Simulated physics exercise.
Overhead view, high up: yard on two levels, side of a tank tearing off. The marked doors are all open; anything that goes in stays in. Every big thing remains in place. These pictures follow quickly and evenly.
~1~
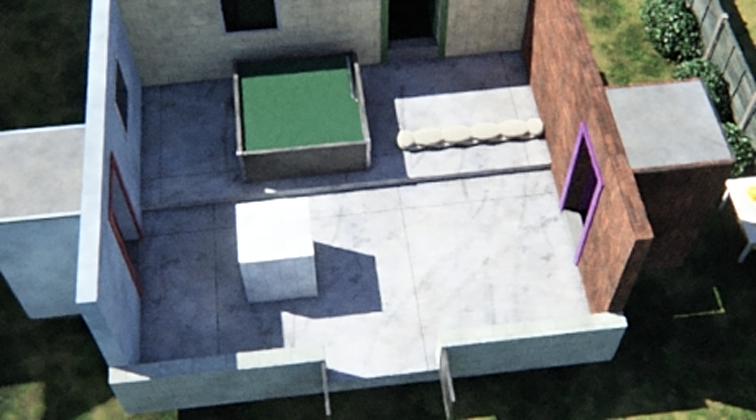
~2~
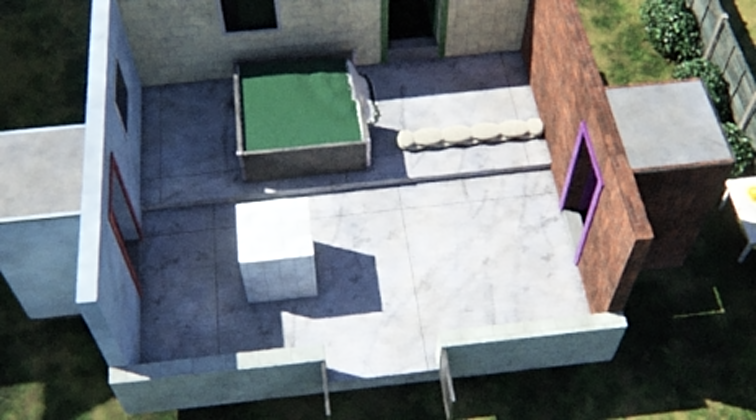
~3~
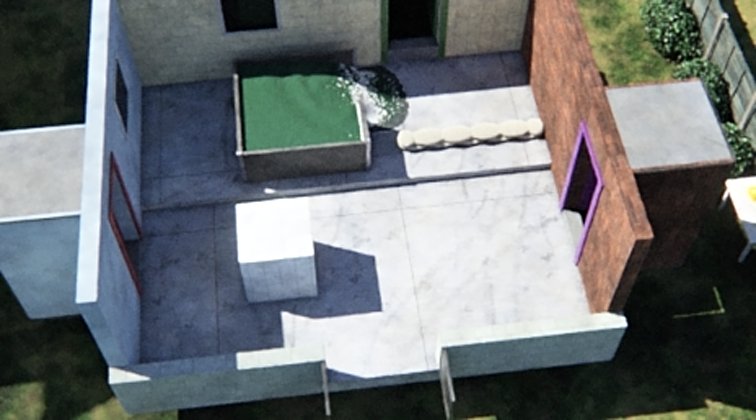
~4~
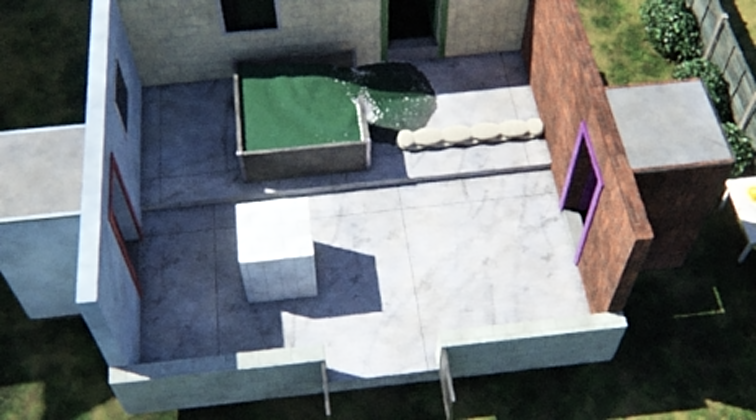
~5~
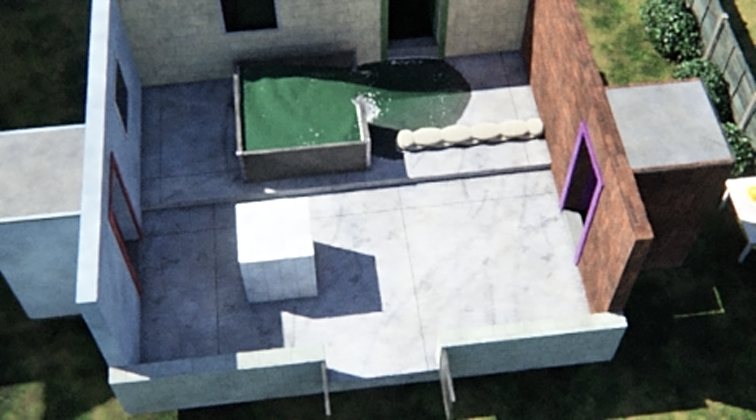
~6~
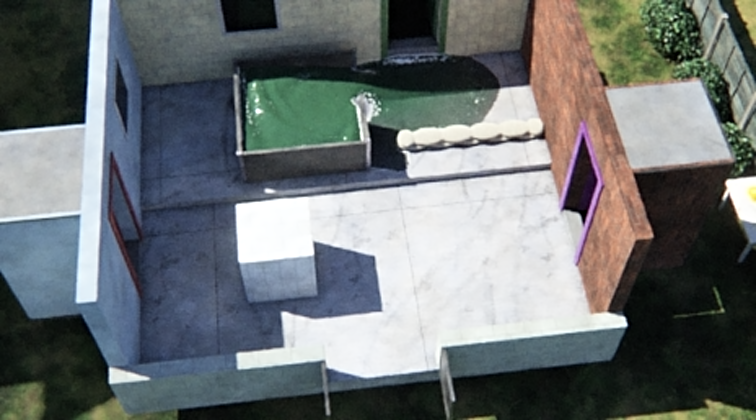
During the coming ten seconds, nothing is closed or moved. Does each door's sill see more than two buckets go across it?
Outcome: Purple door: Two buckets or fewer; green door: Two buckets or fewer; red door: Two buckets or fewer.
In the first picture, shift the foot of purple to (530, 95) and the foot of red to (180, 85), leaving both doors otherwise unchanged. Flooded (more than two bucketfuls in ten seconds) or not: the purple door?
For the purple door, it tops it.
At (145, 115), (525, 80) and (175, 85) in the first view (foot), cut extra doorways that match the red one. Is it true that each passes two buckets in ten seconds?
Sure - the first stays short, the second gets past, the third stays short.
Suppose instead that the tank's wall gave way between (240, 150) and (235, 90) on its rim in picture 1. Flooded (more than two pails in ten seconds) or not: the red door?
Red door: Exceeds the limit.
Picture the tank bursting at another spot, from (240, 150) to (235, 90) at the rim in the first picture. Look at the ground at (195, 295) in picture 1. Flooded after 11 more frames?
That spot ends up inundated.
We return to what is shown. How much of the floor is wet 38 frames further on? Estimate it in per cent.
My estimate is roughly 60 percent.
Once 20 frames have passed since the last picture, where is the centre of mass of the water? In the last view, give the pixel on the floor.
My pick is pixel (398, 118).
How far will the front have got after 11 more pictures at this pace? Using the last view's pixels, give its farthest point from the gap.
Approximate pixel: (567, 233).
A moment on, water covers 15 % of the floor; the purple door not reached, the green door wet at the sill, nothing in, the red door not reached.
Next, water covers 20 % of the floor; the purple door wet at the sill, nothing in, the green door wet at the sill, nothing in, the red door not reached.
Then, water covers 40 % of the floor; the purple door wet at the sill, nothing in, the green door wet at the sill, nothing in, the red door not reached.
Later, water covers 60 % of the floor; the purple door wet at the sill, nothing in, the green door under two buckets in, the red door not reached.
In the end, water covers 80 % of the floor; the purple door wet at the sill, nothing in, the green door under two buckets in, the red door wet at the sill, nothing in.
